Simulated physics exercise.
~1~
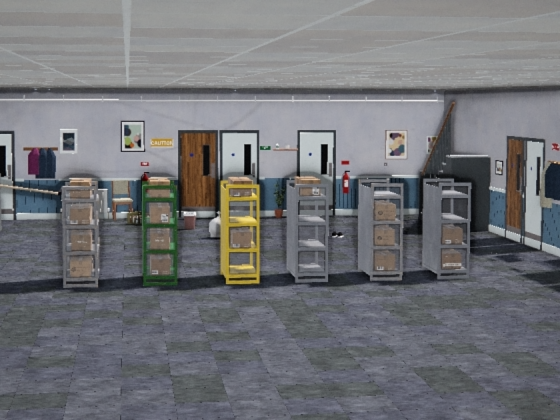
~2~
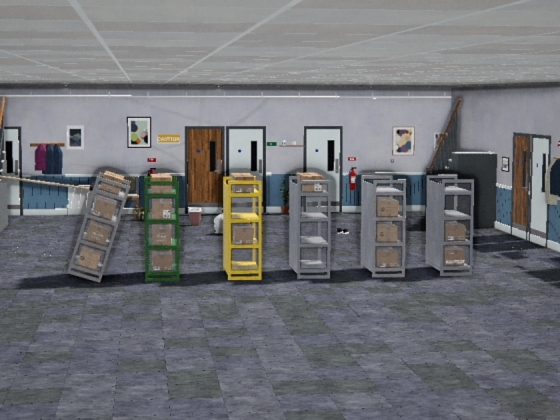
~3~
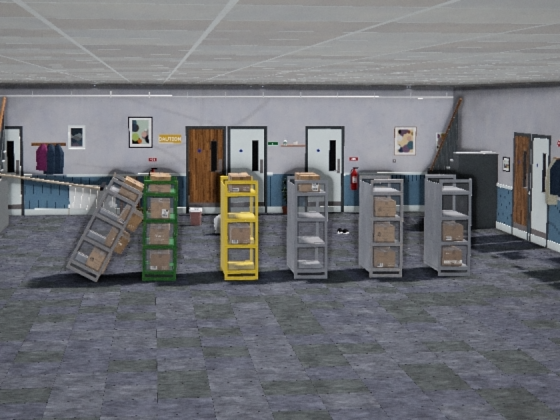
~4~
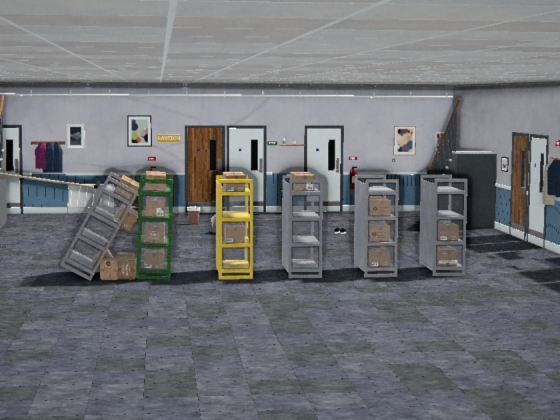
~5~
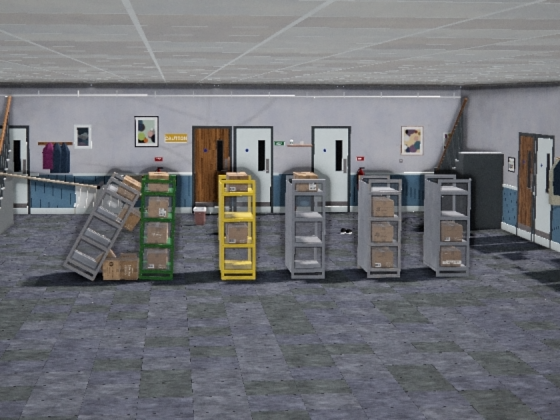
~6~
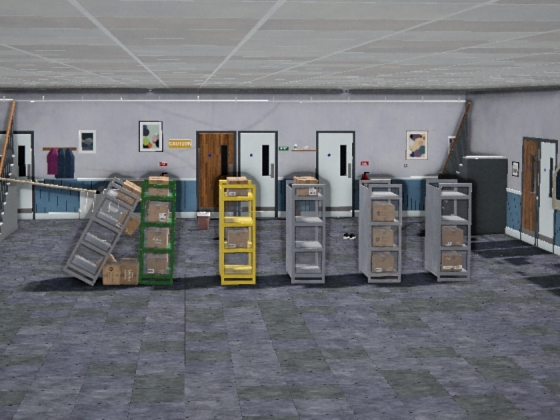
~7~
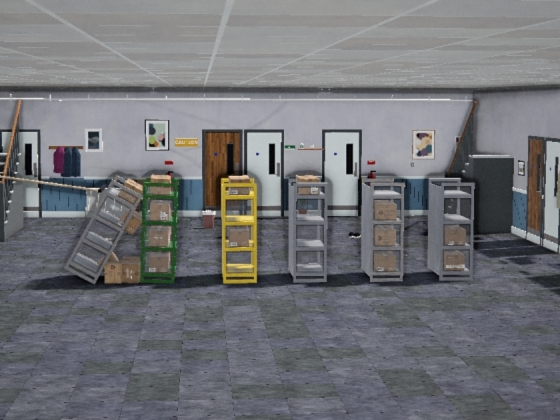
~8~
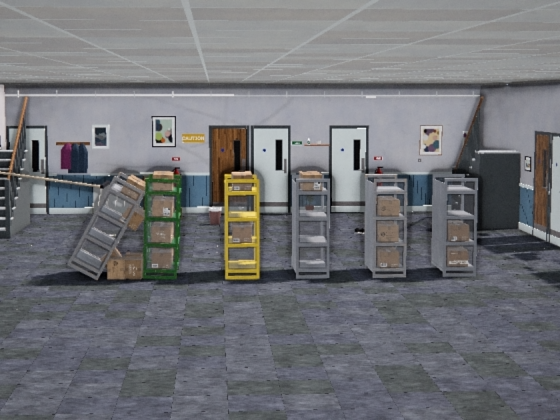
At first, six open shelf racks loaded with cartons stand upright in a row across a tiled room, a green one second and a yellow one third, with a pole reaching in from the left. The pole moves right and the grey rack at the left end tips toward the green one. It leans further until its top rests against the green rack. Two cartons then slide out and settle on the floor in the gap between them. The leaning rack stays propped there, while the green, yellow and remaining grey racks are all still standing at the end.
